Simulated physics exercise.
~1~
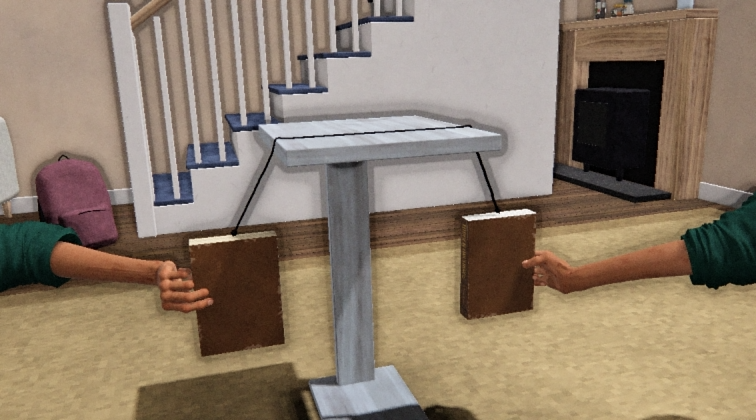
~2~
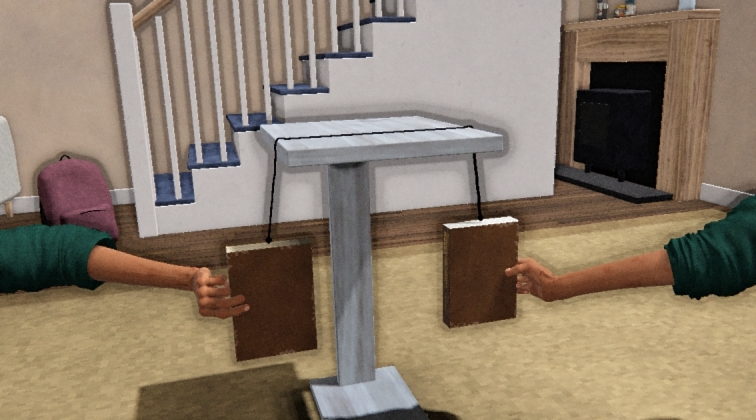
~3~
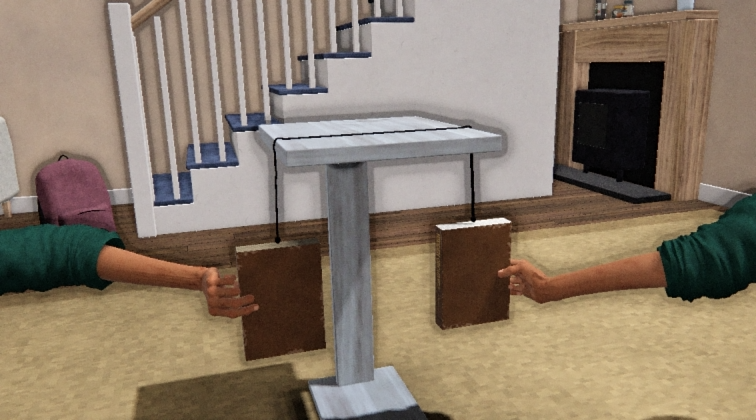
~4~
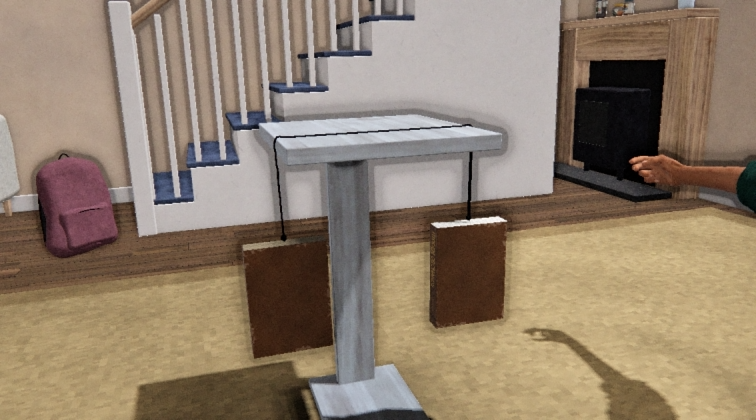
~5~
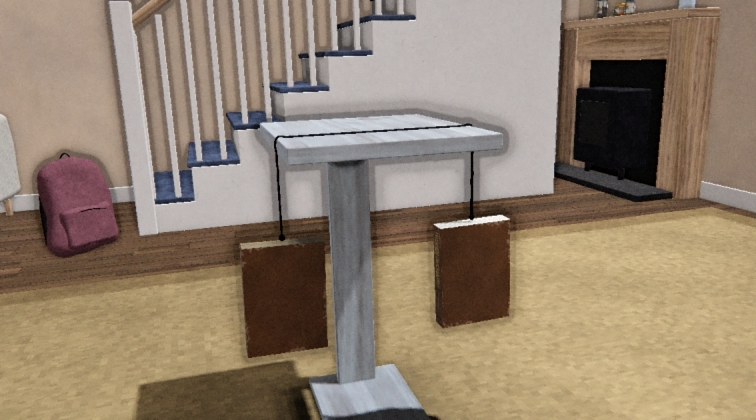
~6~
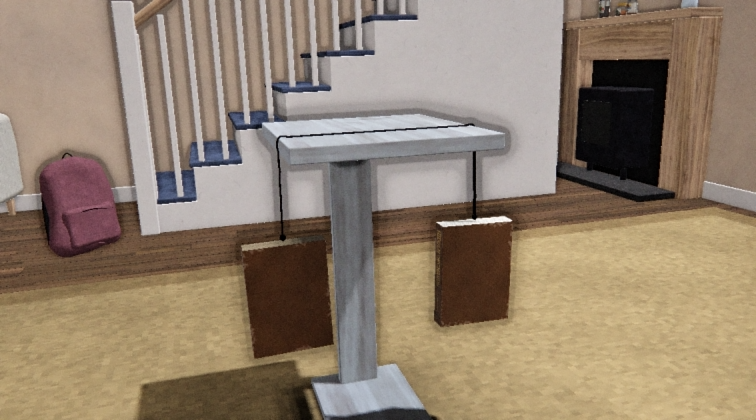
Two brown books hanging from a black cord over a pale side table, steadied inward by two hands, released and staying level.
